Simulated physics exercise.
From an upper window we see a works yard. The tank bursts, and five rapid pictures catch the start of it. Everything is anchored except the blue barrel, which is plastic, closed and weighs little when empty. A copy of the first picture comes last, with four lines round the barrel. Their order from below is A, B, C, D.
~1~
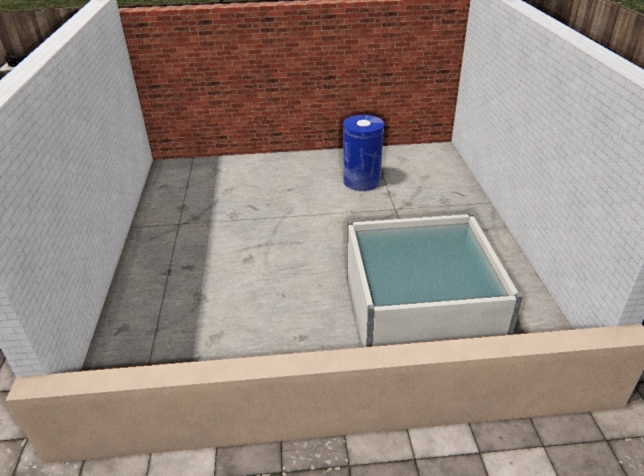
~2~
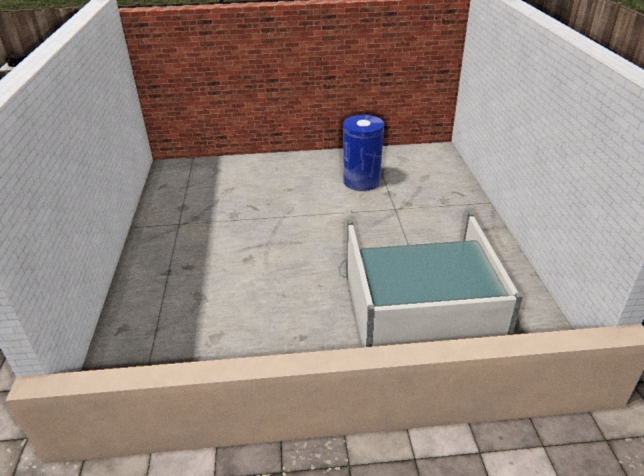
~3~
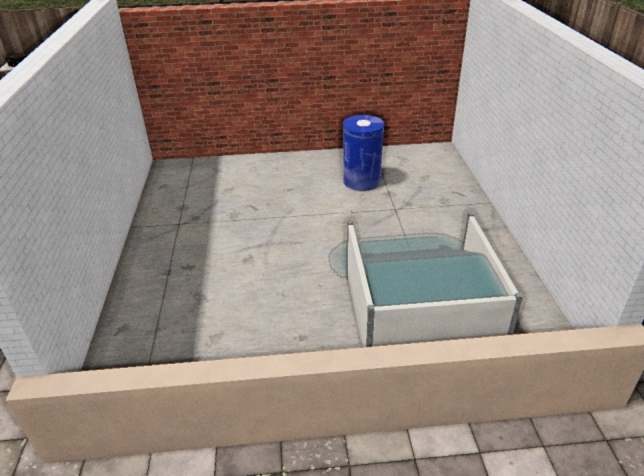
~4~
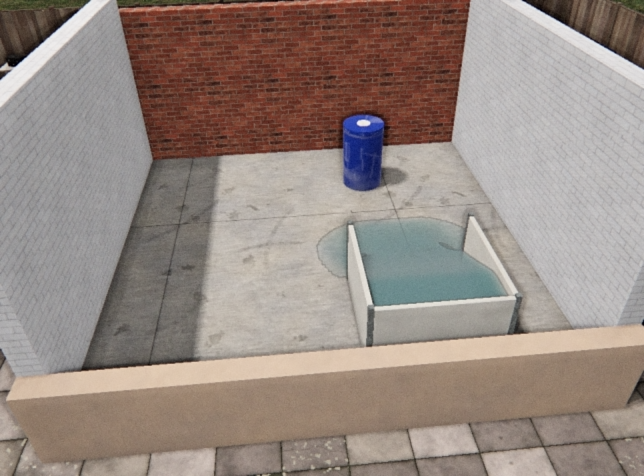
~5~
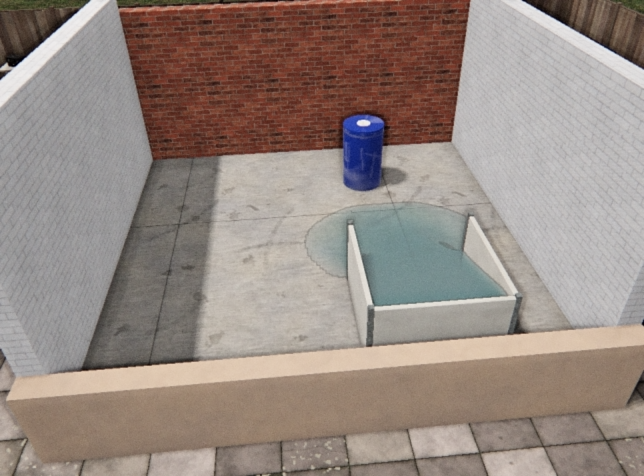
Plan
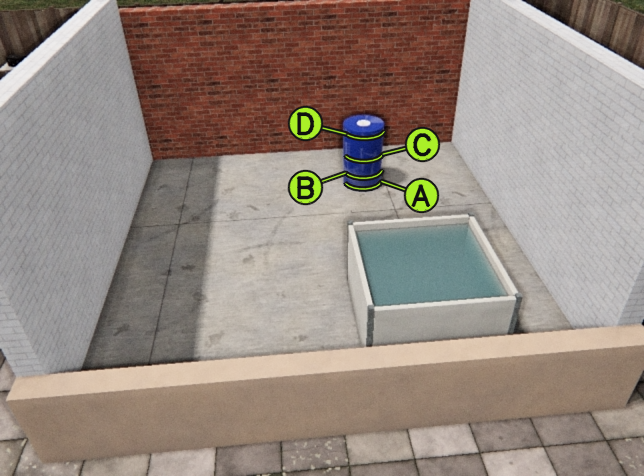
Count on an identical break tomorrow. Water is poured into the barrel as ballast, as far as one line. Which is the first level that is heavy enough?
Line C.
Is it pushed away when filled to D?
No.
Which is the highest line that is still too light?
B.
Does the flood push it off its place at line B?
Yes.
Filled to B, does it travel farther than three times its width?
No, less.
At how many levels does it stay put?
Two of them.
On the marked copy, A at (365, 188); B at (365, 178); C at (366, 161); D at (367, 138); from the bottom up A, B, C, D.
For line A, it is pushed about 6 times its own width away.
For line B, it is pushed about its own width away.
For line C, it does not move.
For line D, it does not move.
